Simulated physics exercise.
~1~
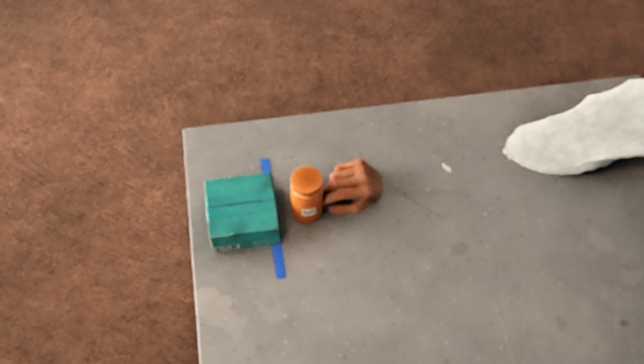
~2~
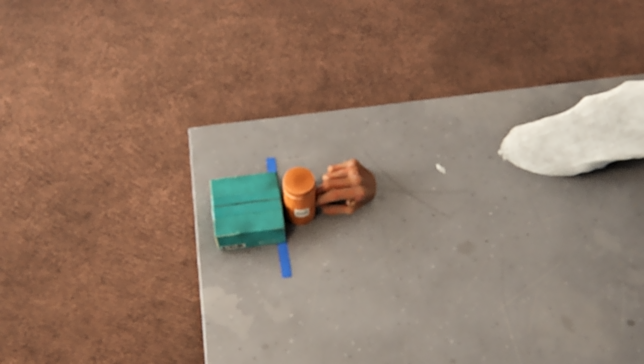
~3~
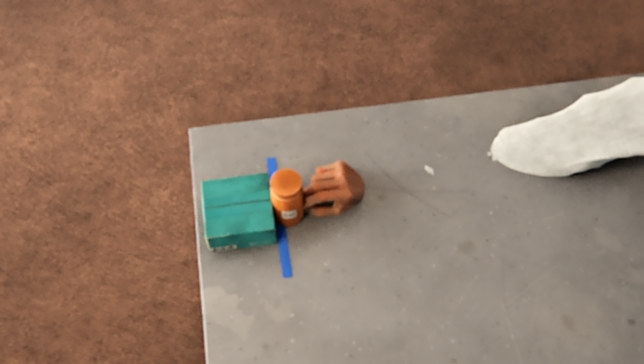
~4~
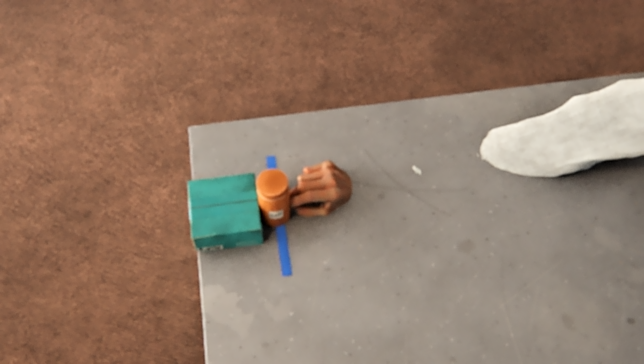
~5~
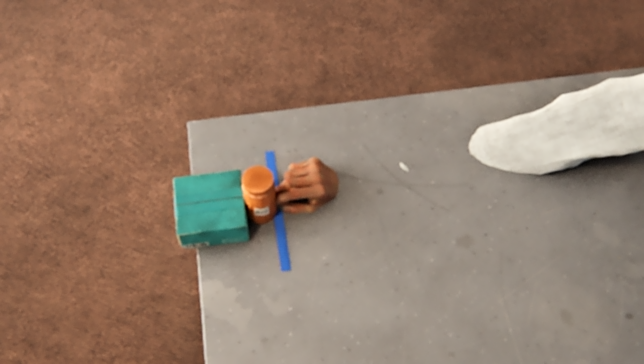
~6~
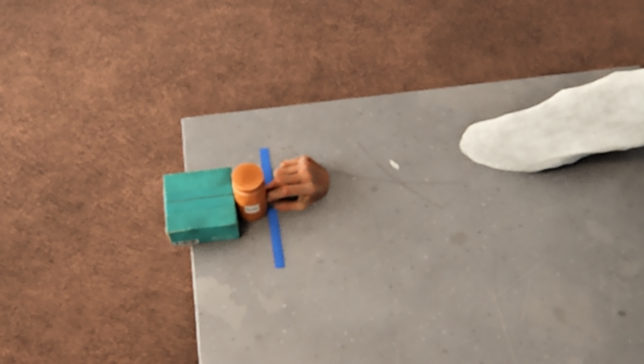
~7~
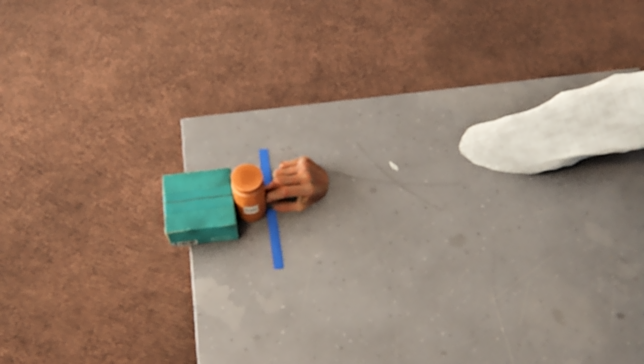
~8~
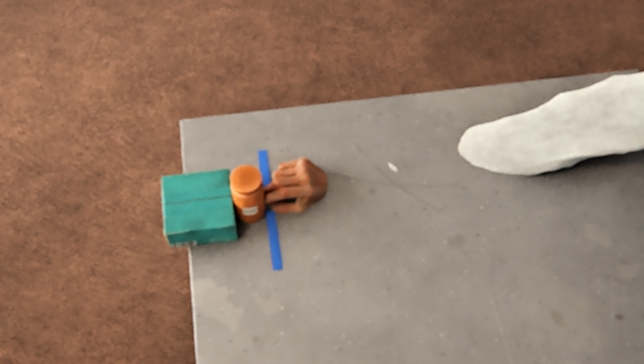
On a grey tabletop, fingers push an orange jar and turquoise box left until the box overhangs the edge.
